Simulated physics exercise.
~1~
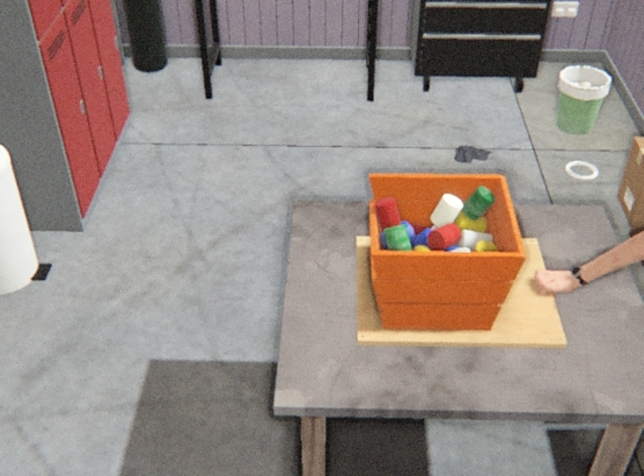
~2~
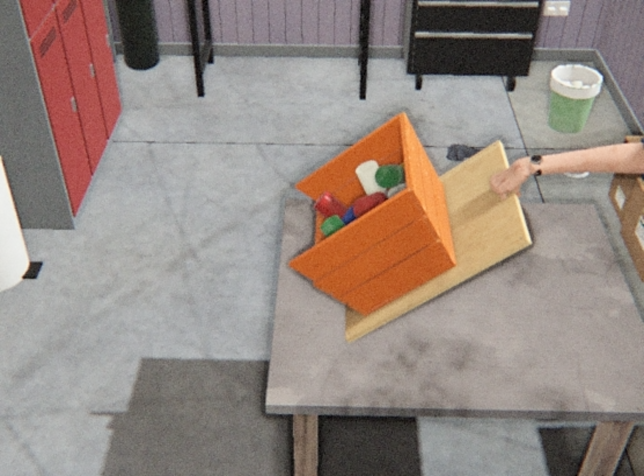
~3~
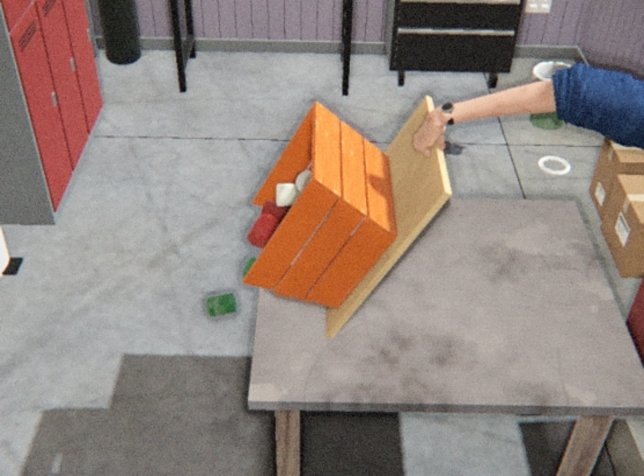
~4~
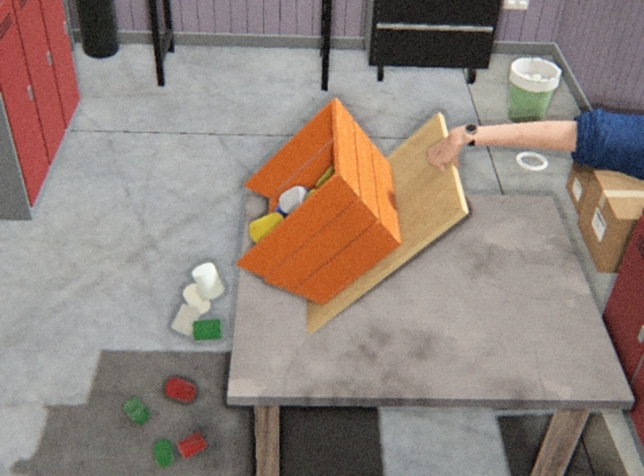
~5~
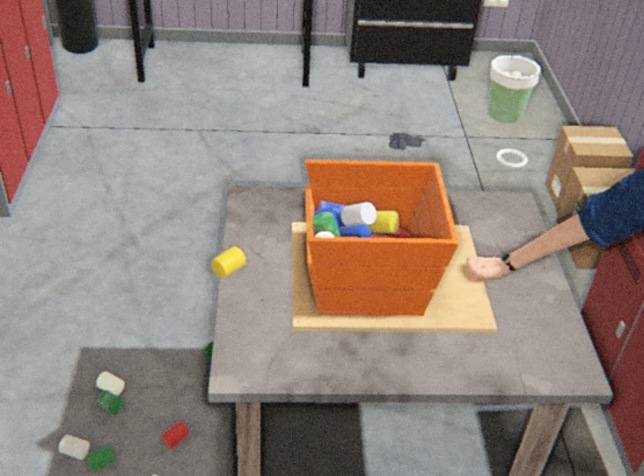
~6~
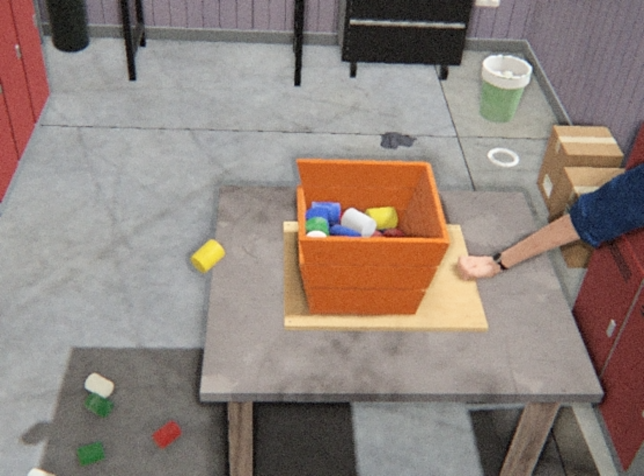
An orange tub tips left on a hand-lifted board, spills some jars, then settles flat.
